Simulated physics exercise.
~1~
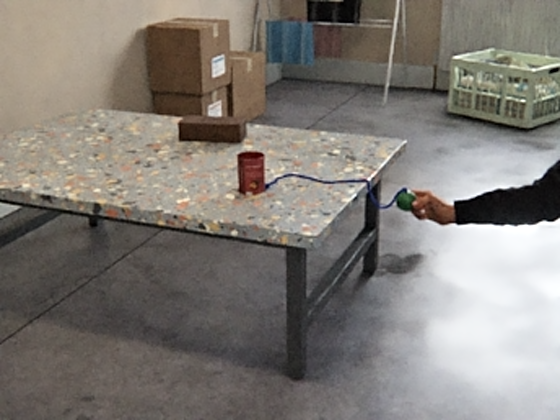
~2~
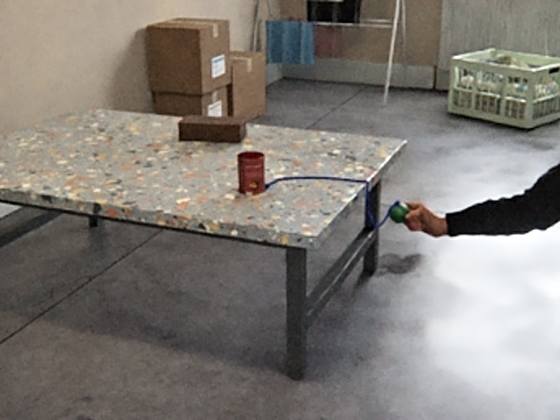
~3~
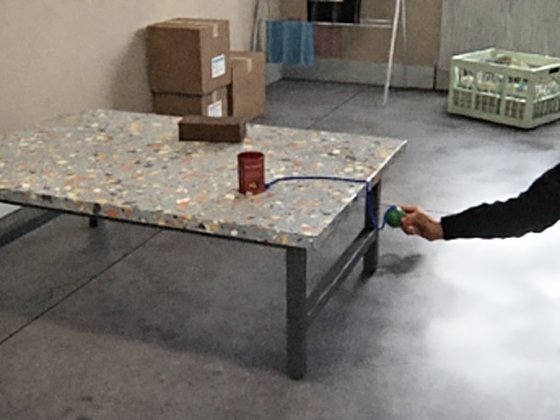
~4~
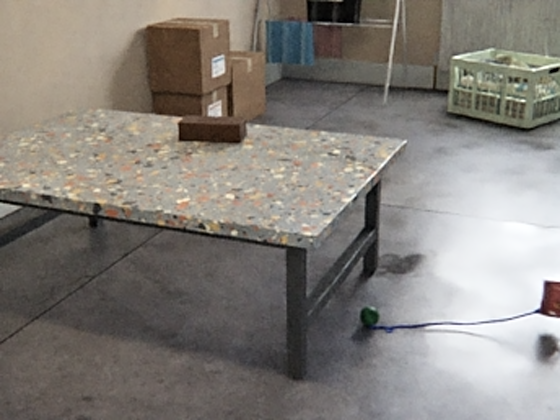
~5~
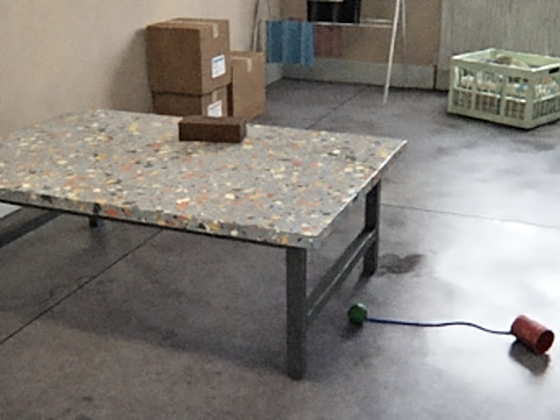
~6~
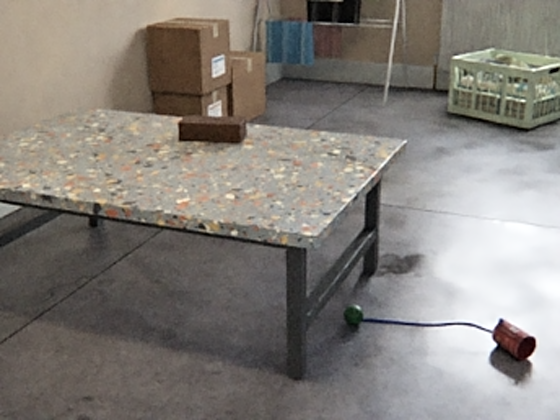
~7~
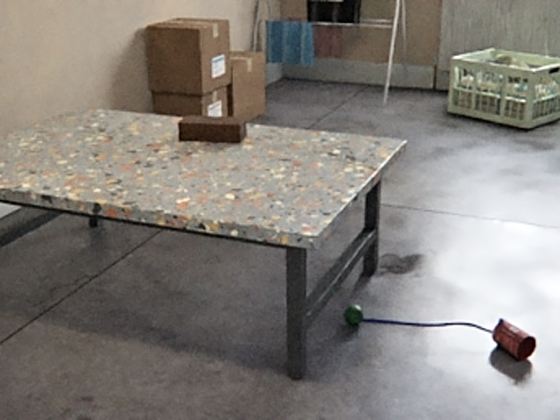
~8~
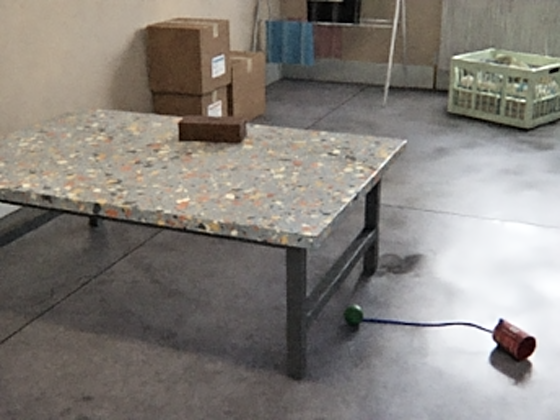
A red cup stands near the right end of a low speckled table, tied by a blue cord to a green ball that a dark-sleeved hand holds just past the edge. Seen from slightly above by a still camera, a brown brick lies farther back on the tabletop, with cardboard boxes and a pale green crate behind on the grey floor. The hand lowers the ball a little, and then lets go. The ball drops to the floor and the cup is pulled off the table to the right. The cup lands, shifts slightly left and rests on its side, still joined to the ball, while the brick stays put.
